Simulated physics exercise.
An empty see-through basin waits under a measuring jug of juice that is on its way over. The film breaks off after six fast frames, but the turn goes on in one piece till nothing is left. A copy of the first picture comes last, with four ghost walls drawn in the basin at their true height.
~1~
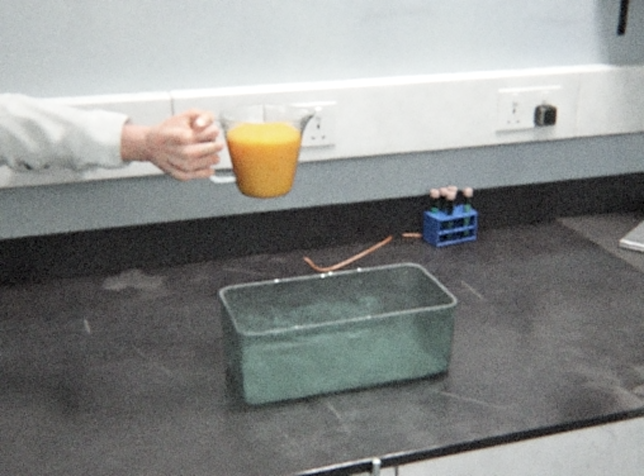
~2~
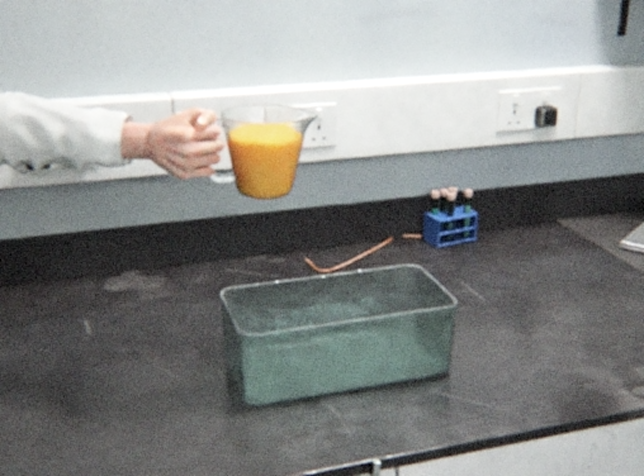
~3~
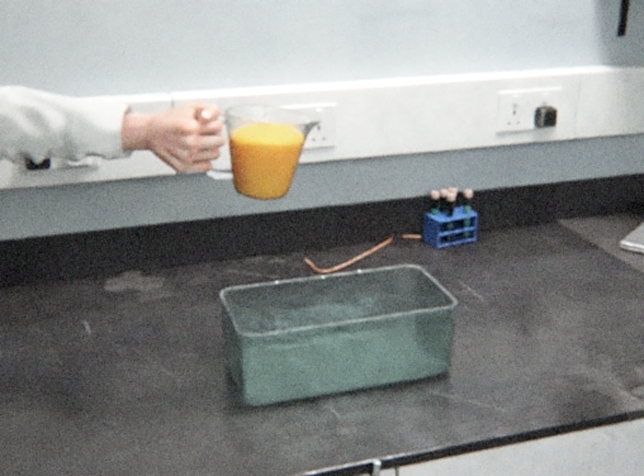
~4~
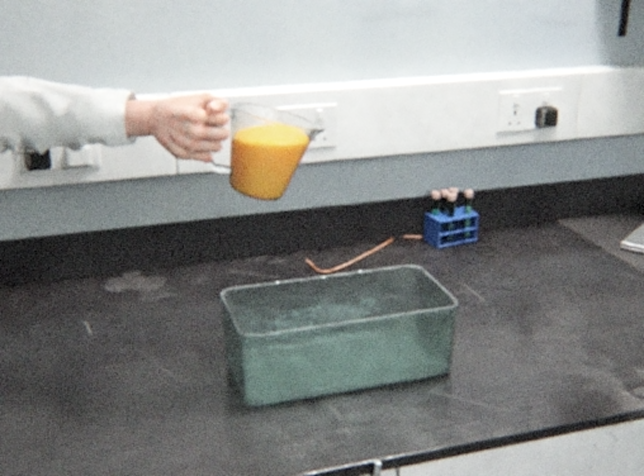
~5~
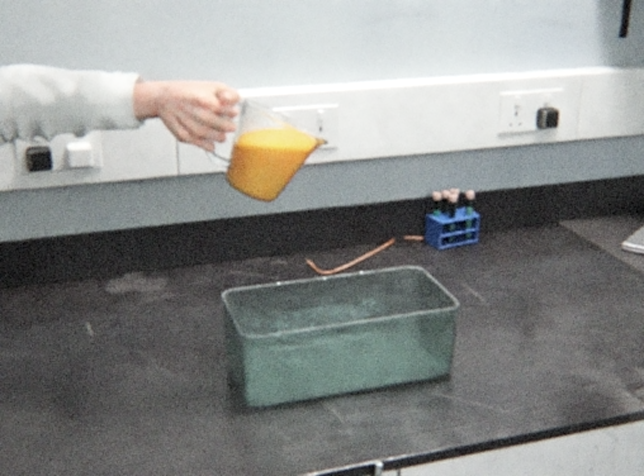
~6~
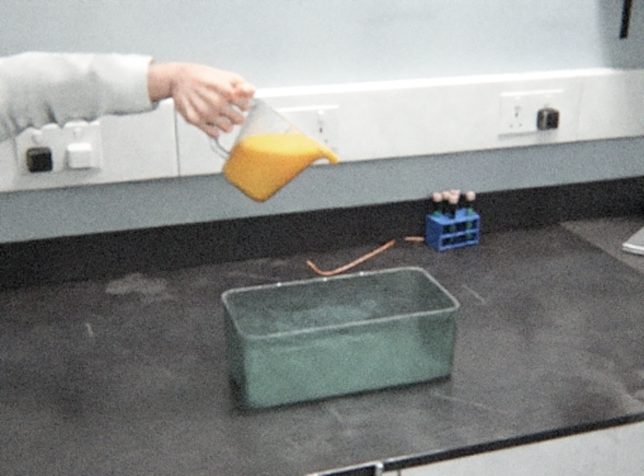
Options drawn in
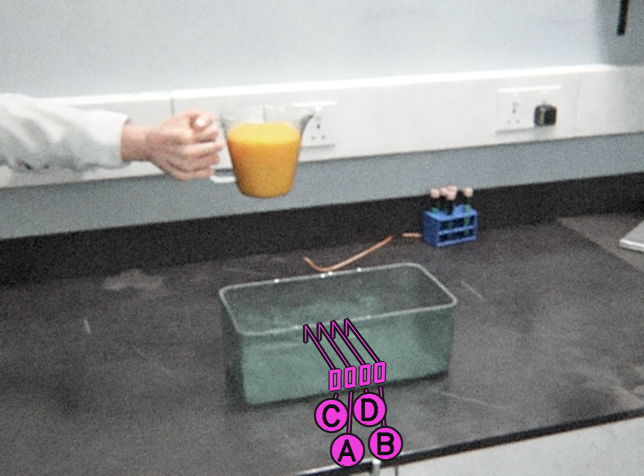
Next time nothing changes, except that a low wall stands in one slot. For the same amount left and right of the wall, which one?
The answer is slot B.
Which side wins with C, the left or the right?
More ends on the right.
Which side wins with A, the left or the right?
More ends on the right.
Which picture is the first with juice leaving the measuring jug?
In picture 6.
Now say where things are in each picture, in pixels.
Upright, lip at (315, 112); basin from (242, 402) to (449, 367); nothing has left yet.
Upright, lip at (316, 114); nothing has left yet.
Tipped about 7°, lip at (319, 120); nothing has left yet.
Tipped about 16°, lip at (323, 128); nothing has left yet.
Tipped about 28°, lip at (327, 141); nothing has left yet.
Tipped about 41°, lip at (328, 157); juice is over the lip, down to (328, 157).
On the marked copy, A at (351, 392); B at (380, 386); C at (336, 394); D at (366, 389).
With A, about 16 % ends left of the wall and 80 % right of it; 4 % is lost outside.
With B, about 54 % ends left of the wall and 42 % right of it; 4 % is lost outside.
With C, about 14 % ends left of the wall and 81 % right of it; 5 % is lost outside.
With D, about 26 % ends left of the wall and 69 % right of it; 5 % is lost outside.
